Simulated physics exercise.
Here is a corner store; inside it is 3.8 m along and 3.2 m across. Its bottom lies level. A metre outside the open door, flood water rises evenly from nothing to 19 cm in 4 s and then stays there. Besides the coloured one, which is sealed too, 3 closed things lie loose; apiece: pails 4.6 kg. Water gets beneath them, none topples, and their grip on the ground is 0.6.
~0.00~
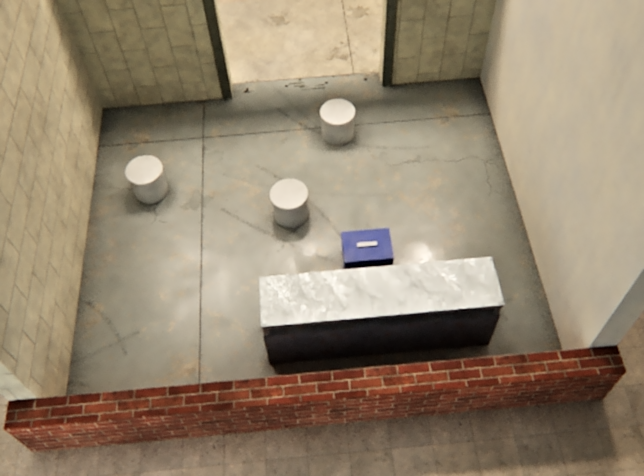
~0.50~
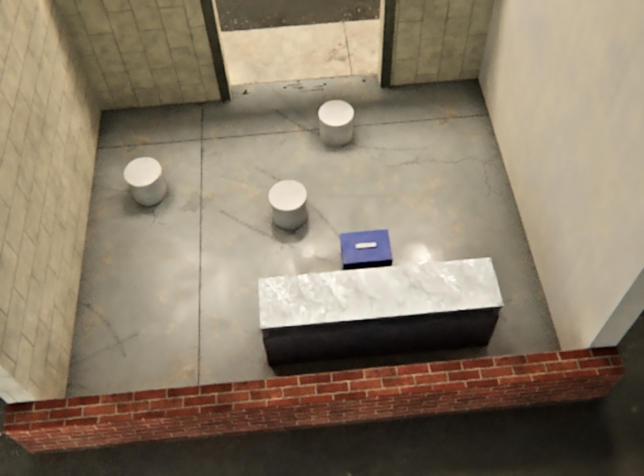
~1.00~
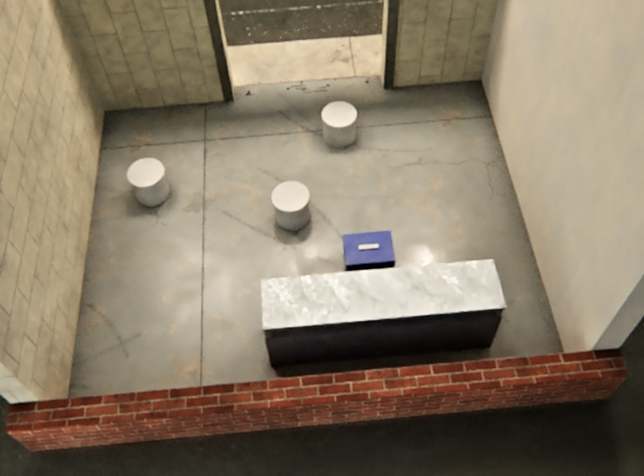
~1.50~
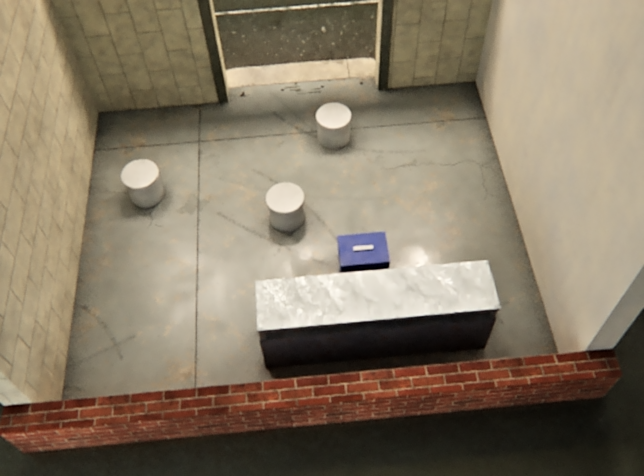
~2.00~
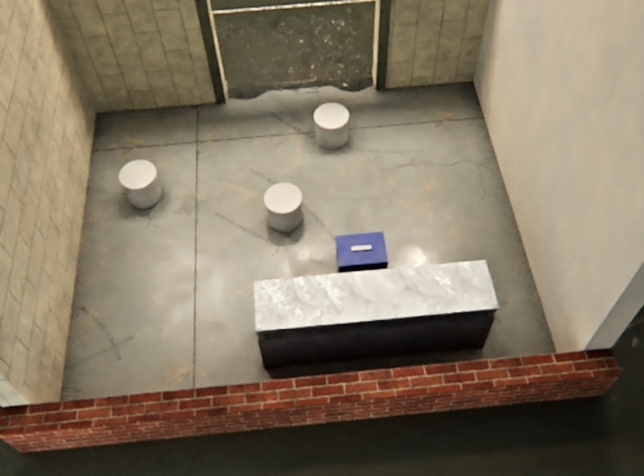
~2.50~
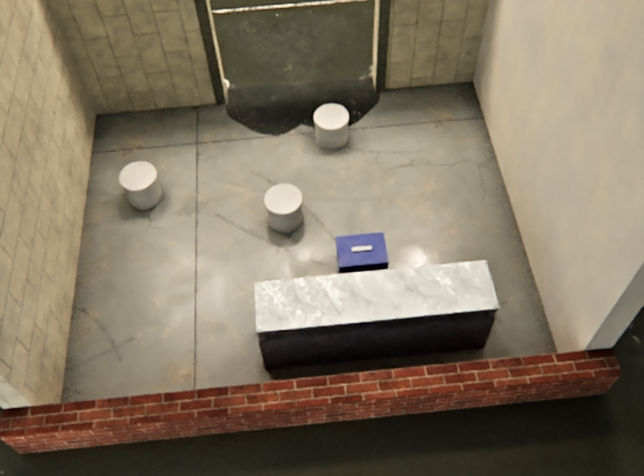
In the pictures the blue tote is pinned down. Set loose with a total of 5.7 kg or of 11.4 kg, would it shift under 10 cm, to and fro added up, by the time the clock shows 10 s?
For it, neither weight holds it.
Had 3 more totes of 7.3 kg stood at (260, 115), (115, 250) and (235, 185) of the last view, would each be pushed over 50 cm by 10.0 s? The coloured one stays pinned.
In turn: More, past it, past it.
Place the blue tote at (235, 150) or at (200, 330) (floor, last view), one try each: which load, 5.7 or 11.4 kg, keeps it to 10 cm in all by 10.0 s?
In turn: Neither is enough; neither is enough.
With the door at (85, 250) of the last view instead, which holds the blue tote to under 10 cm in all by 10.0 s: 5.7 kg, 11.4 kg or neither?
Then neither weight holds it.
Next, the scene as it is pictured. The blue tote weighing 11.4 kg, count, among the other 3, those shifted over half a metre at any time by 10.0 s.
That makes 3.
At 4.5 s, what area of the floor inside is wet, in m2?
About 6.0 m2.
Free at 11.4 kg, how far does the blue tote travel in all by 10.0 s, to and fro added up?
About 150 cm.
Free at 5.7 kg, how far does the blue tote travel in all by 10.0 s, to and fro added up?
About 200 cm.
After 3.5 s the blue tote would be 0 cm from its start with 5.7 kg and 0 cm from its start with 11.4 kg; 0 cm of water round it then.
After 4.5 s the blue tote would be 2 cm from its start with 5.7 kg and 0 cm from its start with 11.4 kg; 3 cm of water round it then.
After 7.0 s the blue tote would be 120 cm from its start with 5.7 kg and 58 cm from its start with 11.4 kg; 13 cm of water round it then.
After 10.0 s the blue tote would be 135 cm from its start with 5.7 kg and 128 cm from its start with 11.4 kg; 14 cm of water round it then.
